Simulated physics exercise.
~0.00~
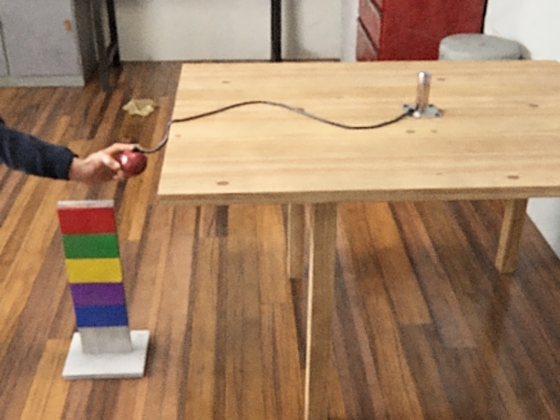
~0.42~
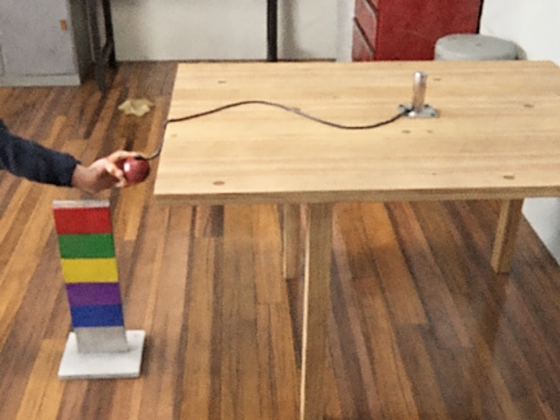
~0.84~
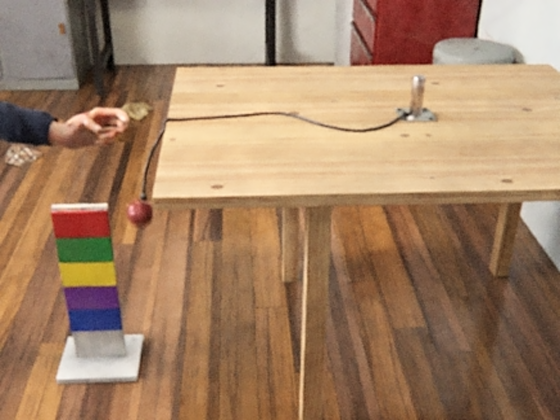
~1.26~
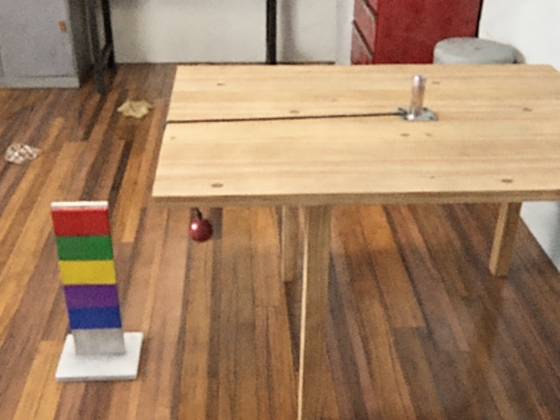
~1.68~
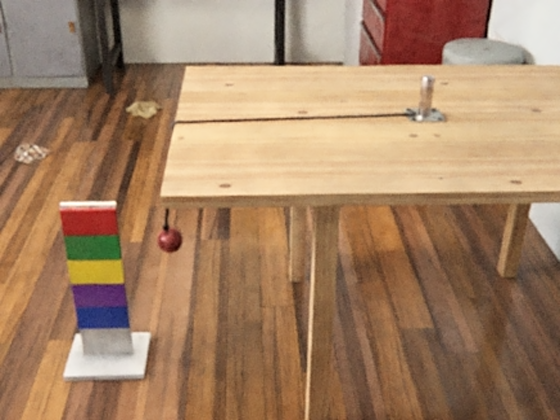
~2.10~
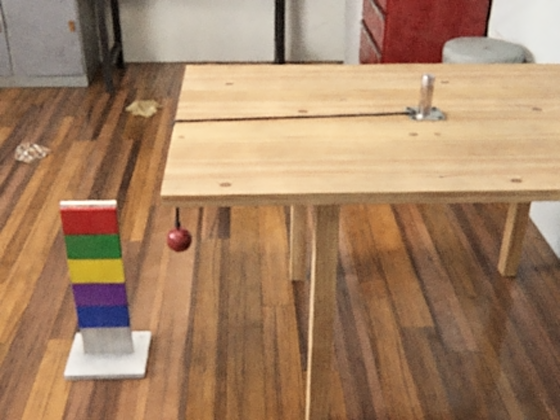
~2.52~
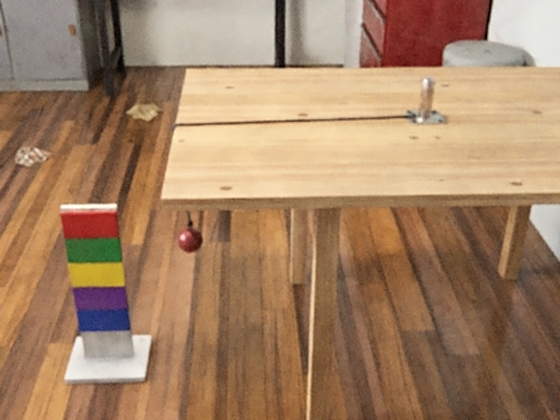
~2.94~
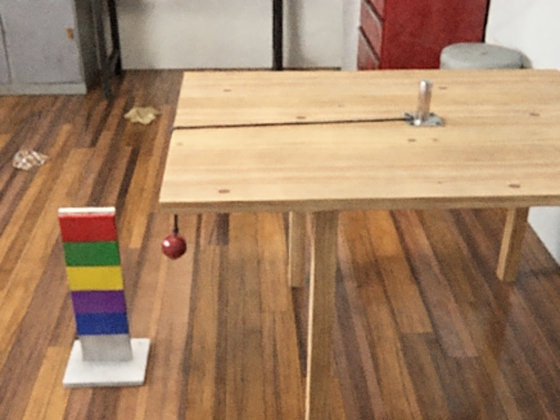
A red apple on a dark lead is held by a hand just off the left edge of a wooden table, above a stand banded in red, green, yellow, purple and blue. The lead curves slackly across the tabletop to a post on a screwed plate. The hand lets go and draws back out of view, and the apple drops beside the table edge. It swings right beneath the tabletop as the lead pulls straight, then moves back left. After swaying gently right and left again, it hangs from the lead, level with the green band.
